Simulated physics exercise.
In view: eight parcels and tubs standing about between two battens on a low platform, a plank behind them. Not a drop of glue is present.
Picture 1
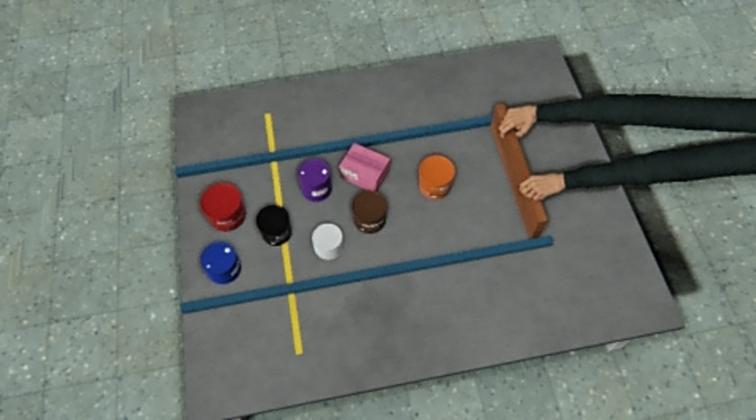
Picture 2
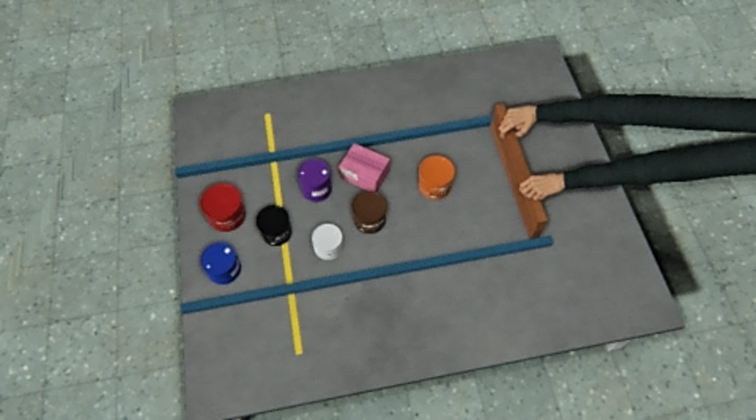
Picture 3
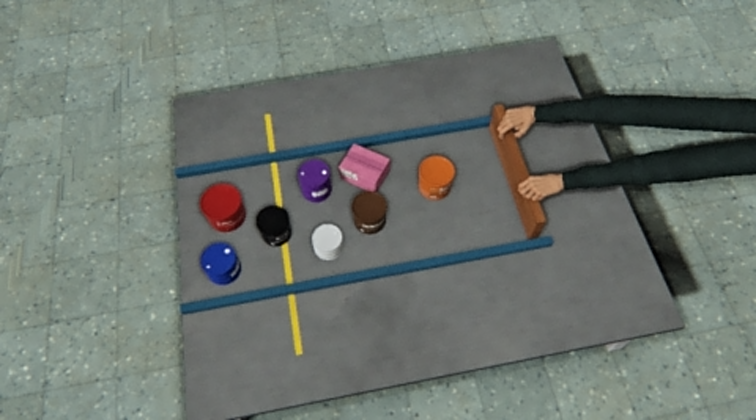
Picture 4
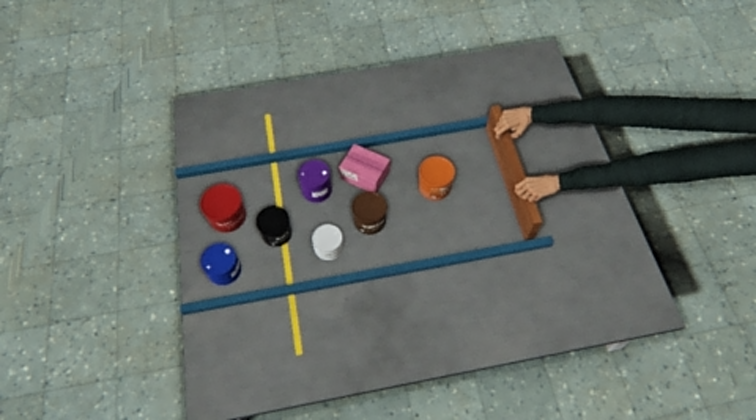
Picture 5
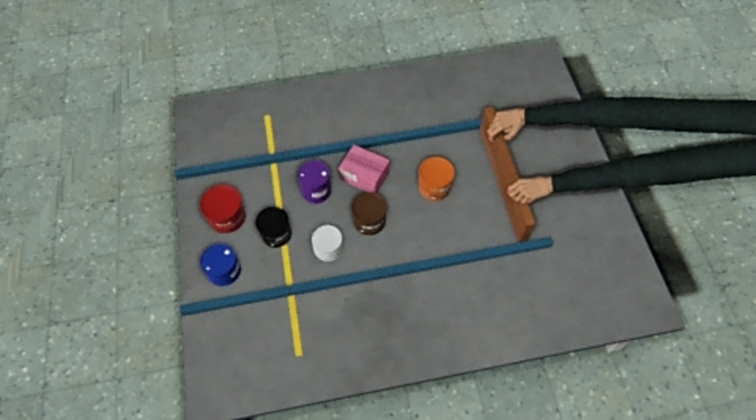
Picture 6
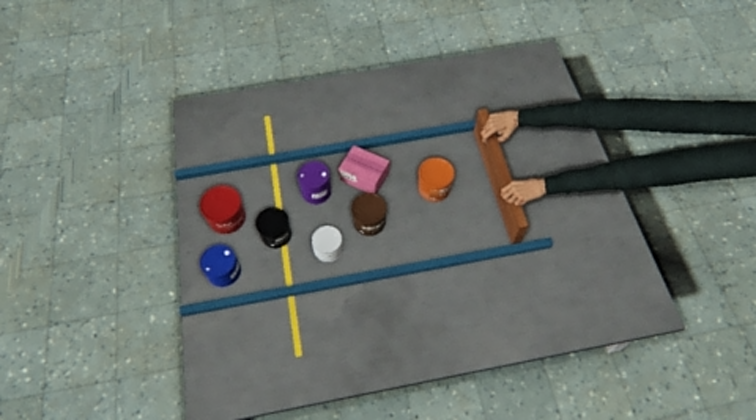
Two hands slide a wooden plank slightly left between blue battens, while the tubs stay still.
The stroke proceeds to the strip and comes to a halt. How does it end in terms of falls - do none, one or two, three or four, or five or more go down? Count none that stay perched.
In the end, none go down.
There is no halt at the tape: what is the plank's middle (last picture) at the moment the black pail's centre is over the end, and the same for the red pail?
The middle would be close to (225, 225) and then close to (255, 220).
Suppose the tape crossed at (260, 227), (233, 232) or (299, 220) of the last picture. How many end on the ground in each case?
The counts: 0, 1 and 0.
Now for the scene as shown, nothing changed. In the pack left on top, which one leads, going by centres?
Answer: The red pail.
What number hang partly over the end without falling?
Overhang count: 0.
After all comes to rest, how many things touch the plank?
3 touch it.
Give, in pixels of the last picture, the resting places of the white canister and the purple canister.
Result: One at about (262, 273), the other at about (228, 197).
Early on, none off yet; blue canister at rest near (221, 266); red pail at rest near (224, 210); black pail at rest near (274, 228).
Finally, the number that fall off is zero.
